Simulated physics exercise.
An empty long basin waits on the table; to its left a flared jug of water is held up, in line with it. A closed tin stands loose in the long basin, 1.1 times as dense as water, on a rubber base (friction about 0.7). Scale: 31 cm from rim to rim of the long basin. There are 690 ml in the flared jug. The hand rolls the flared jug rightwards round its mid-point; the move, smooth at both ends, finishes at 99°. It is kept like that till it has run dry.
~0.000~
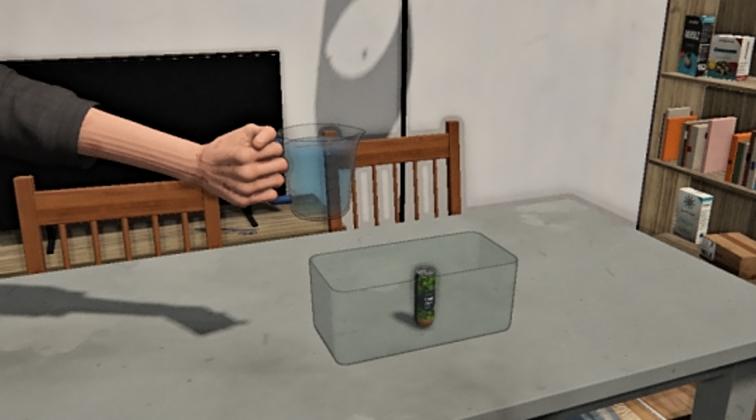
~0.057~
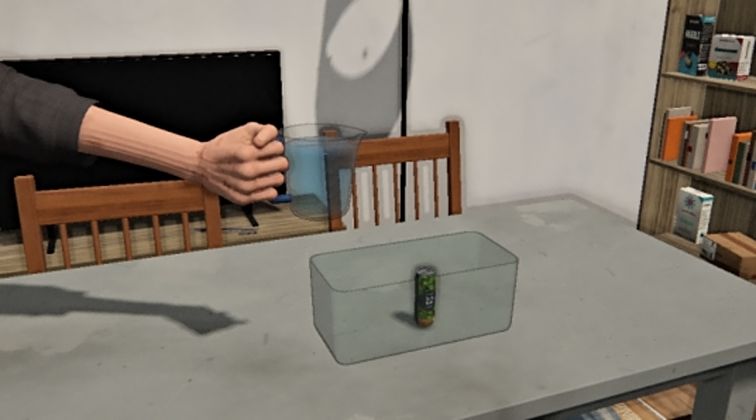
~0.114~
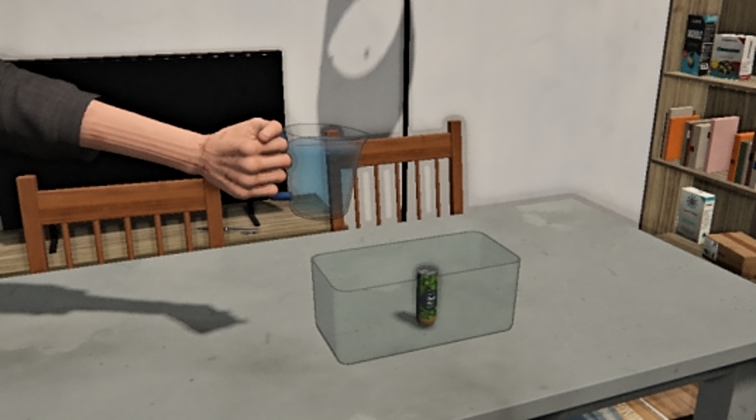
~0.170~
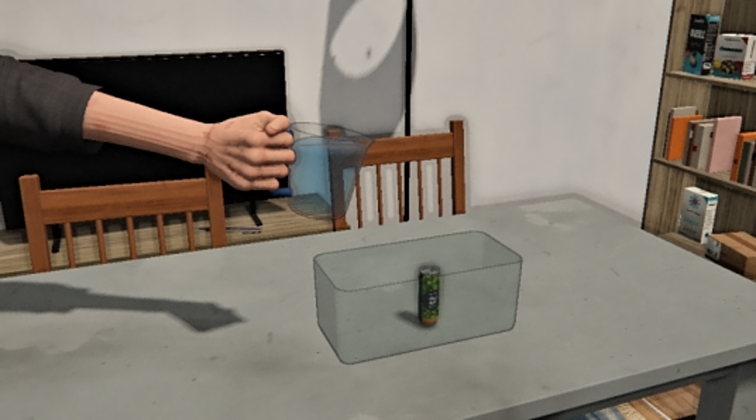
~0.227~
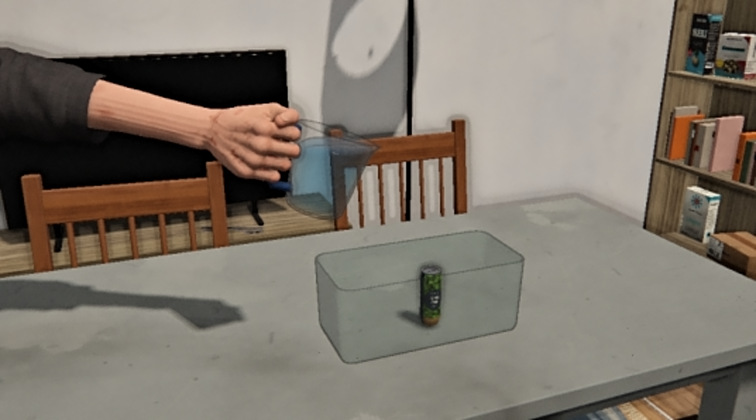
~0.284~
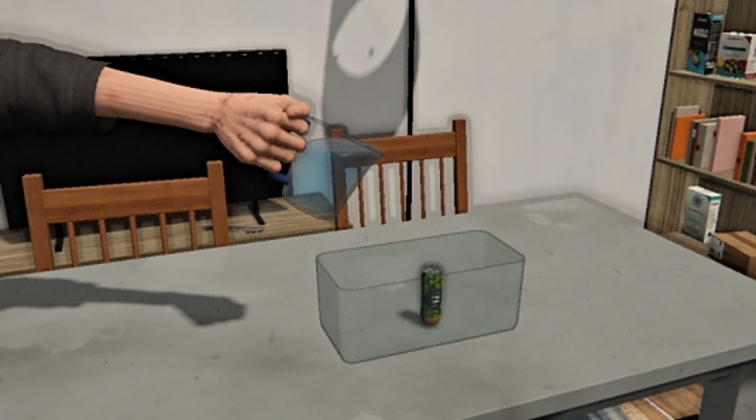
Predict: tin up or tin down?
It topples.
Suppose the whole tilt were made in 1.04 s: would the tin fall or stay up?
The tin topples.
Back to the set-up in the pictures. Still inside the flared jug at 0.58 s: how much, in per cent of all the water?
About 58 per cent.
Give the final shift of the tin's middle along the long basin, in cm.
Some 8.0 cm.
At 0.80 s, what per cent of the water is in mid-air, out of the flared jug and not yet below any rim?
Some 18 per cent.
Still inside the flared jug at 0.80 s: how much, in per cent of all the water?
About 14 per cent.
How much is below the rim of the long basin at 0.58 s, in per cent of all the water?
Some 16 per cent.
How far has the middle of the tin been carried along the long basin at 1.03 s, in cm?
Some 8 cm.
By 0.58 s the tilt is 84° and 58 per cent is still to pour; the tin stands where it began.
By 0.80 s the tilt is 99° and 15 per cent is still to pour; the tin leans 10°.
By 1.03 s the tilt is 99° and 2 per cent is still to pour; the tin lies on its side.
By 1.28 s the tilt is 99° and 0 per cent is still to pour; the tin lies on its side.
At rest the tin lies on its side.
